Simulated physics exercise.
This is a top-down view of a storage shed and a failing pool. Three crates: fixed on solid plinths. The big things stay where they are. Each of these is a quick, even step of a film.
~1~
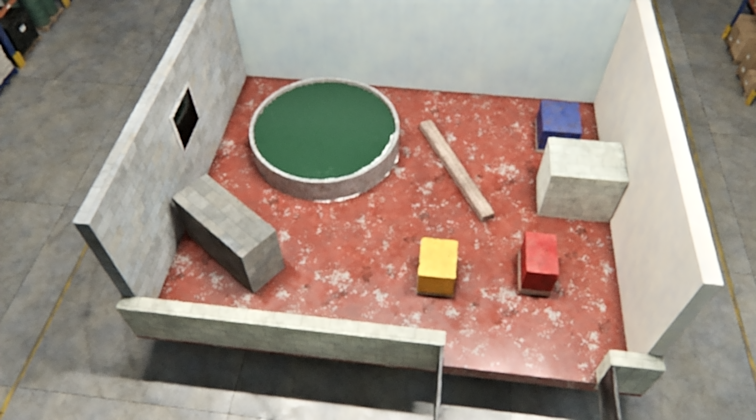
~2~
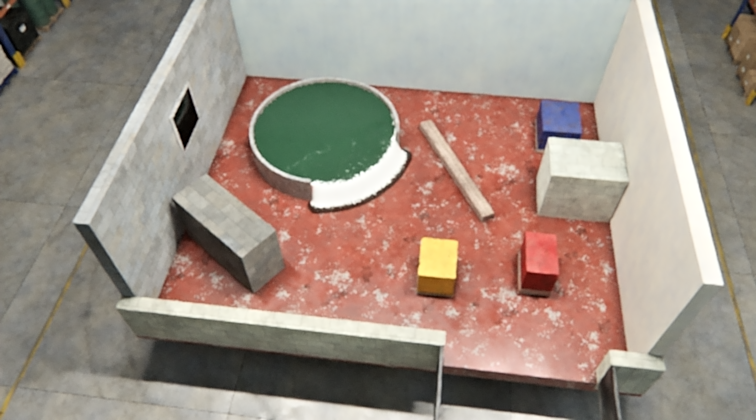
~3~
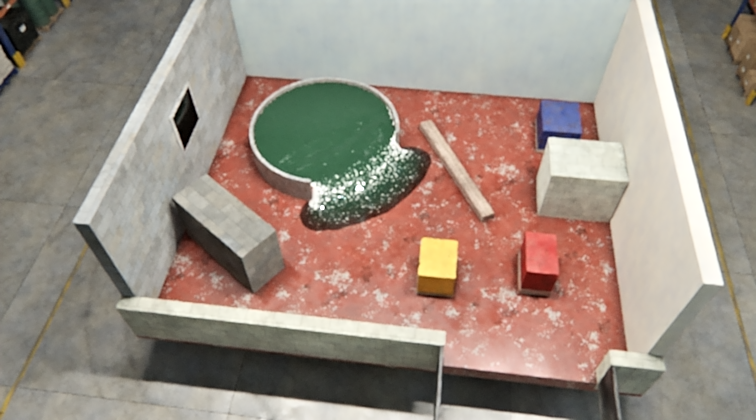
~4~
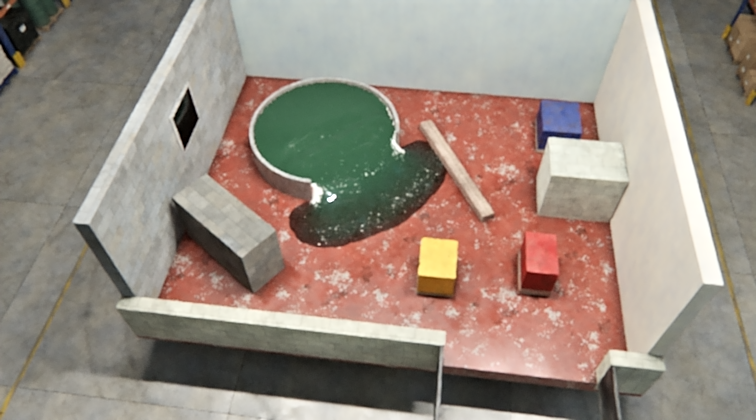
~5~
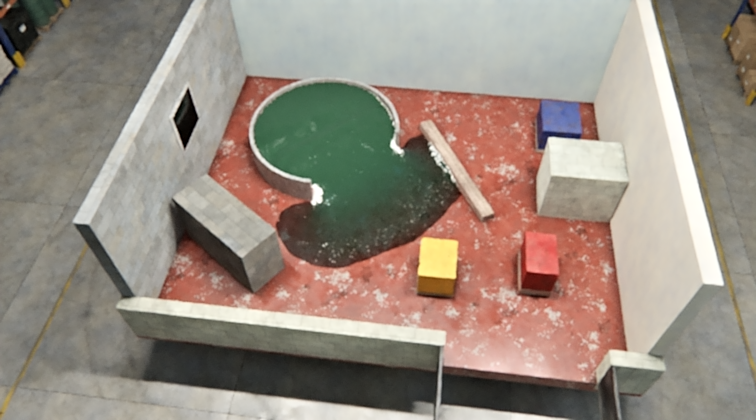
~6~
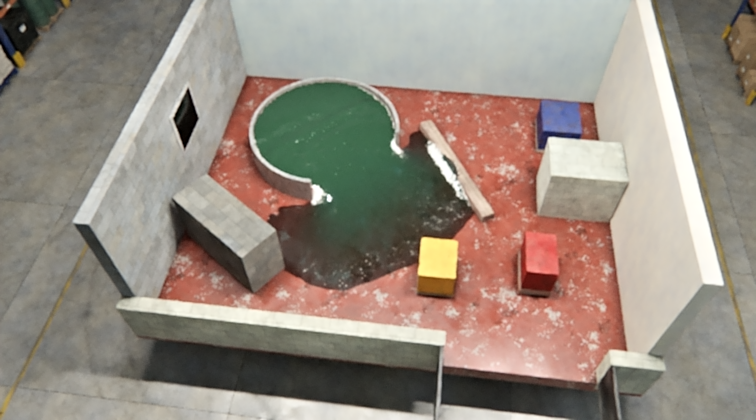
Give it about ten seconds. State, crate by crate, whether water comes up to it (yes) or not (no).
The red crate will be within the water's reach, the blue crate will be out of the water's reach, the yellow crate will be within the water's reach.
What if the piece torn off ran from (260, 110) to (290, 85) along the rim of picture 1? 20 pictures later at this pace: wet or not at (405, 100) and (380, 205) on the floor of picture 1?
Going through them in turn, the first is drenched and the second is untouched by it.
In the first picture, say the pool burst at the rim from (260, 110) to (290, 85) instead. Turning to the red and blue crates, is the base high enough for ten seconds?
Note: Red one is left dry; blue one is overtopped.
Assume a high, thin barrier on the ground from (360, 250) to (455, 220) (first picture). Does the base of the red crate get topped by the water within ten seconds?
Red crate is left untouched.
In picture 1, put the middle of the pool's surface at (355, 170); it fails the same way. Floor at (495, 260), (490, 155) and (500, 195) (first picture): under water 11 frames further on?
First drenched; next unwetted; last unwetted.
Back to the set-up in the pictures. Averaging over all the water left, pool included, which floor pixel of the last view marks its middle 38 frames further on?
I'd point to (379, 226).
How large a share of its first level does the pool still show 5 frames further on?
Roughly 72 %.
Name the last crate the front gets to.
I'd say the blue crate is last.
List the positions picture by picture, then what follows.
In the first picture, the round pool at (325, 129) is whole and still.
In the second picture, water pours out at (368, 181) and has run to (311, 206).
In the third picture, water pours out at (368, 182) and has run to (424, 156).
In the fourth picture, water pours out at (368, 183) and has run to (306, 238).
In the fifth picture, the front is at (297, 251), out from the gap at (368, 183).
In the sixth picture, water pours out at (368, 183) and has run to (329, 285).
A moment on, water covers 30 % of the floor; the red crate water round its plinth, the blue crate not reached, the yellow crate water round its plinth.
Next, water covers 40 % of the floor; the red crate water round its plinth, the blue crate not reached, the yellow crate water round its plinth.
Then, water covers 50 % of the floor; the red crate water round its plinth, the blue crate not reached, the yellow crate water round its plinth.
Later, water covers 65 % of the floor; the red crate water round its plinth, the blue crate water round its plinth, the yellow crate water round its plinth.
In the end, water covers 90 % of the floor; the red crate was topped, the blue crate stayed above the water, the yellow crate was topped.
